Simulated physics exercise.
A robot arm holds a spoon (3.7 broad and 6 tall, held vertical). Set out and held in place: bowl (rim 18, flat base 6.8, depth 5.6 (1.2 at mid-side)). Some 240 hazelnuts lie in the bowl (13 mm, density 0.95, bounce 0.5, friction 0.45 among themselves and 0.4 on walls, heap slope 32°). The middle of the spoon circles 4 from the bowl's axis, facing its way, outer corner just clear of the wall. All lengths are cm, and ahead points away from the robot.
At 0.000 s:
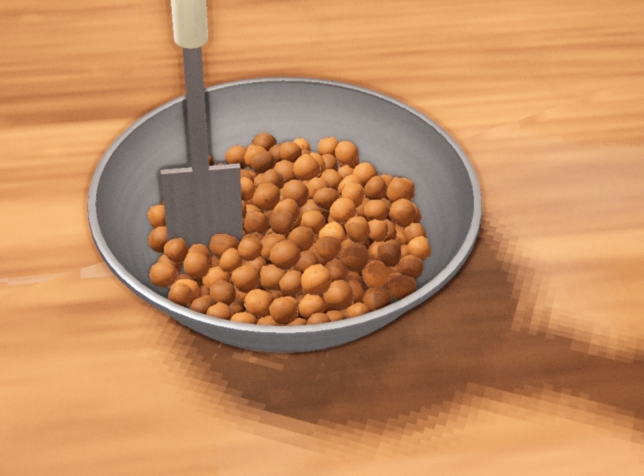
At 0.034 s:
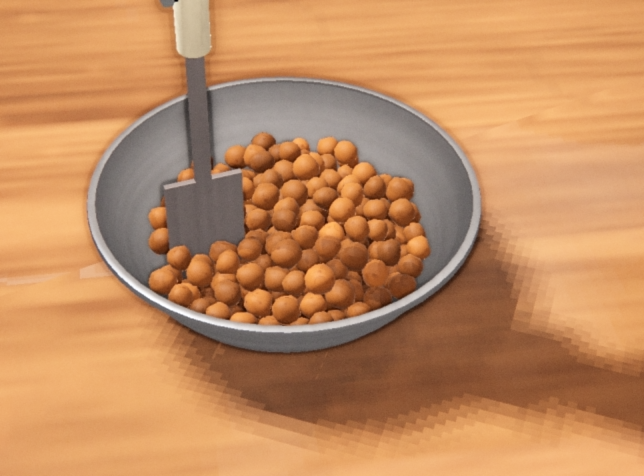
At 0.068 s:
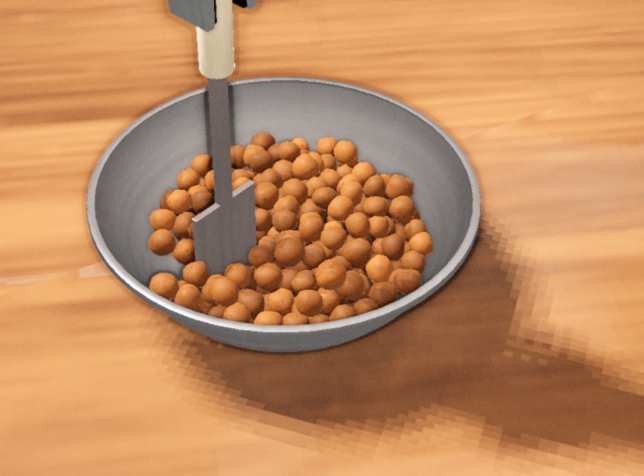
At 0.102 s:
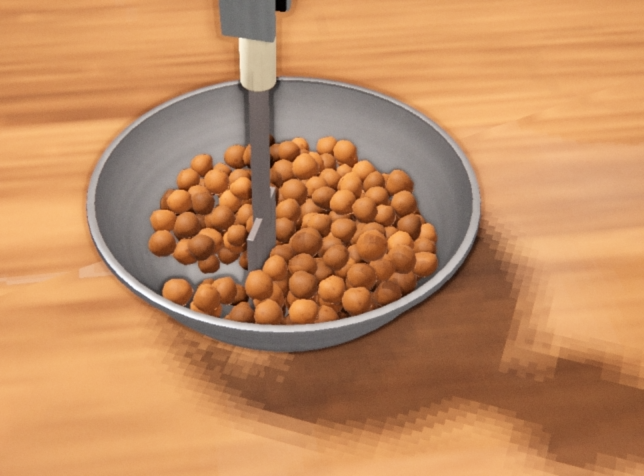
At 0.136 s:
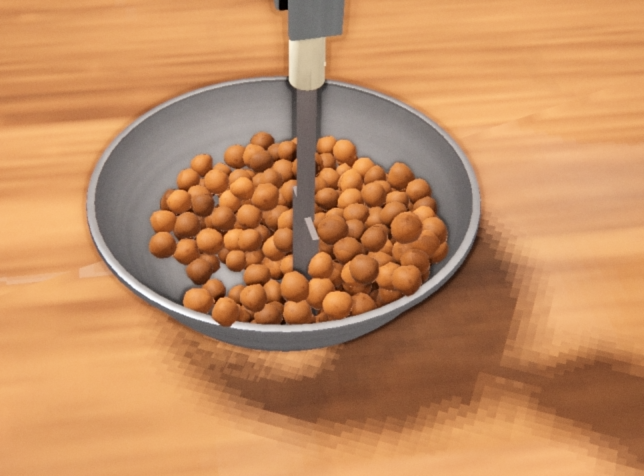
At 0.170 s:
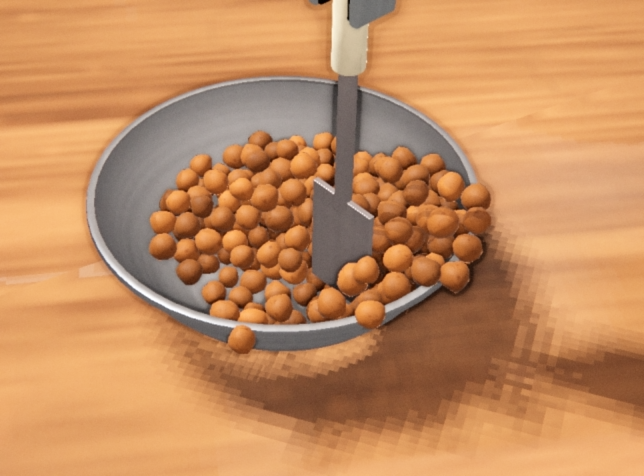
On a wooden surface, a robot-held spatula-like tool sweeping left to right through brown hazelnuts, pushing some over a grey bowl's rim.
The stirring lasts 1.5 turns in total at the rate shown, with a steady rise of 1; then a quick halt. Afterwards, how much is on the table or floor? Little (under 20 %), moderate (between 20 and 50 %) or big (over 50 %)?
Answer: Moderate; between 20 and 50 % of the hazelnuts finish on the table or floor.
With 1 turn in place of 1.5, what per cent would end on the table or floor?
It would be near 25 per cent.
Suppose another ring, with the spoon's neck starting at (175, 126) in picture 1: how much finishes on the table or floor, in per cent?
About 35 per cent.
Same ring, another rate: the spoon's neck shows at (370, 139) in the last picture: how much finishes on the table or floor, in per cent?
Some 45 per cent.
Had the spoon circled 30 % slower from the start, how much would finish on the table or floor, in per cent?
Then about 15 per cent.
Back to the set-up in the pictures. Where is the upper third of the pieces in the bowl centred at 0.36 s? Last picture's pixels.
Around (218, 112).
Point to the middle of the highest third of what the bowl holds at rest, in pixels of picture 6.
At about (336, 179).
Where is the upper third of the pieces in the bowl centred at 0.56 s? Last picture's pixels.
Around (297, 286).
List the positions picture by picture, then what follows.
In the first picture, the spoon neck at (199, 143), 0° round; upper third of the load around (296, 213), from x 160 to 420, top at y 145; 244 in the bowl.
In the second picture, the spoon neck at (201, 153), 12° round; upper third of the load around (295, 220), from x 160 to 420, top at y 145.
In the third picture, the spoon neck at (223, 174), 40° round; upper third of the load around (299, 229), from x 160 to 420, top at y 145.
In the fourth picture, the spoon neck at (261, 187), 68° round; upper third of the load around (320, 246), from x 165 to 425, top at y 145.
In the fifth picture, the spoon neck at (306, 186), 96° round; upper third of the load around (354, 239), from x 165 to 435, top at y 145.
In the sixth picture, the spoon neck at (344, 172), 124° round; upper third of the load around (392, 219), from x 160 to 475, top at y 140; 238 in the bowl, 6 in flight or on the tool.
After 0.36 s, 284° round, highest piece 9 above the table; 197 in the bowl, 31 on the table or floor, 16 in flight or on the tool.
After 0.56 s, 84° round, highest piece 8 above the table; 169 in the bowl, 66 on the table or floor, 9 in flight or on the tool.
After 0.85 s, 180° round, highest piece 5 above the table; 158 in the bowl, 86 on the table or floor.
After 1.55 s, 180° round, highest piece 5 above the table; 158 in the bowl, 86 on the table or floor.
In the end, 158 in the bowl, 86 on the table or floor. That is 35 % on the table or floor.
